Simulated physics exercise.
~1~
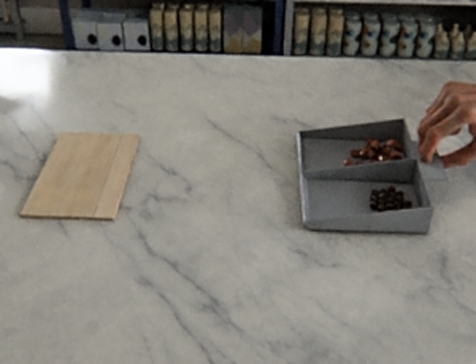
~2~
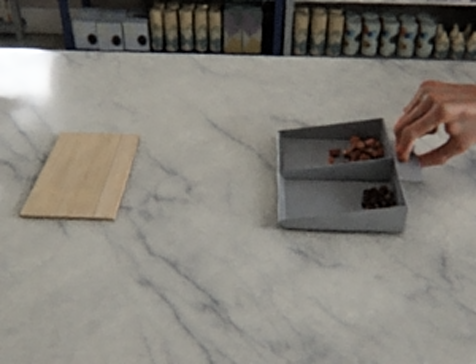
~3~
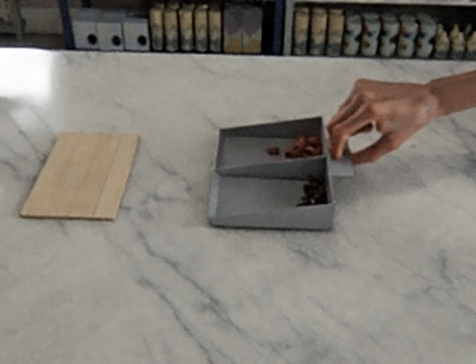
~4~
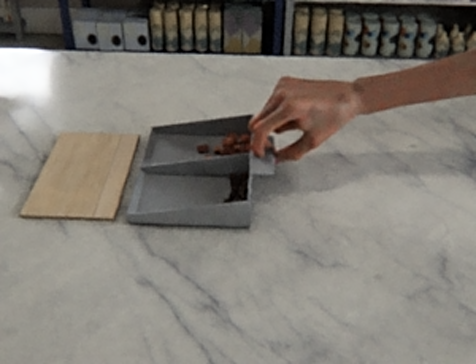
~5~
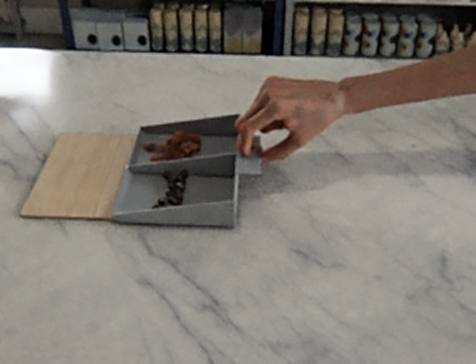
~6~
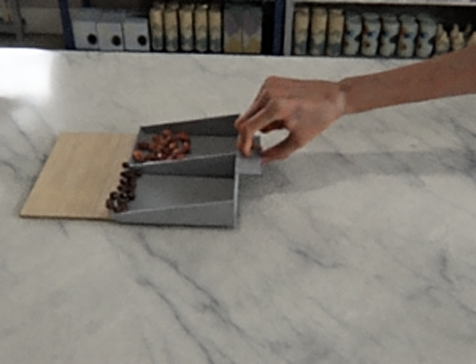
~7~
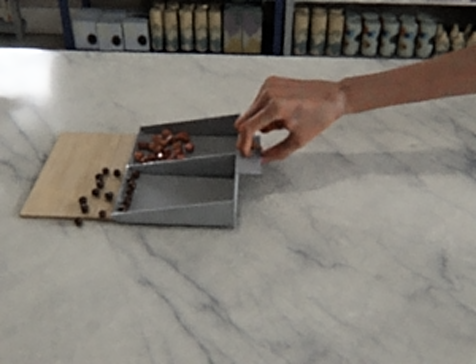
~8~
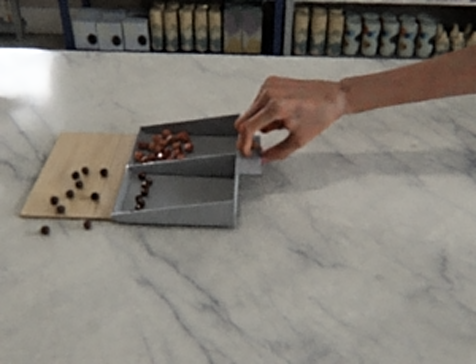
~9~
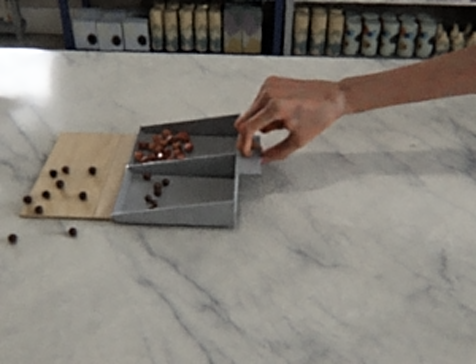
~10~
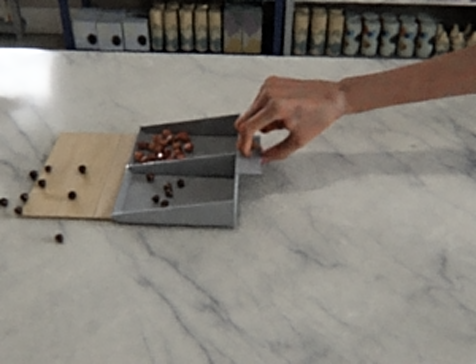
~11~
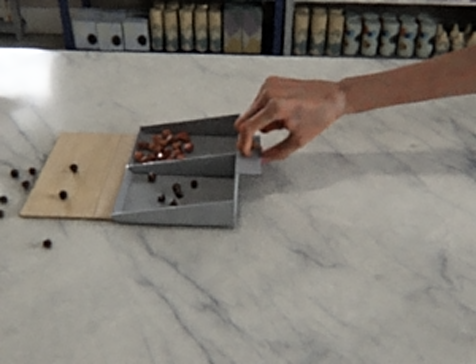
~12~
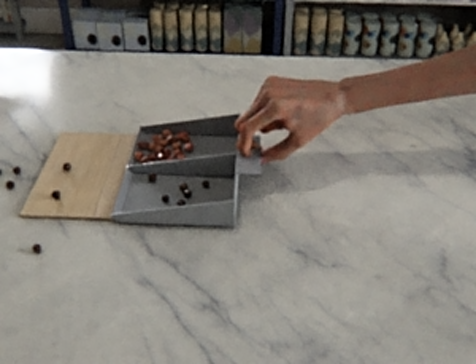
A gray divided tray is pushed left against a board, spilling some dark beads forward.
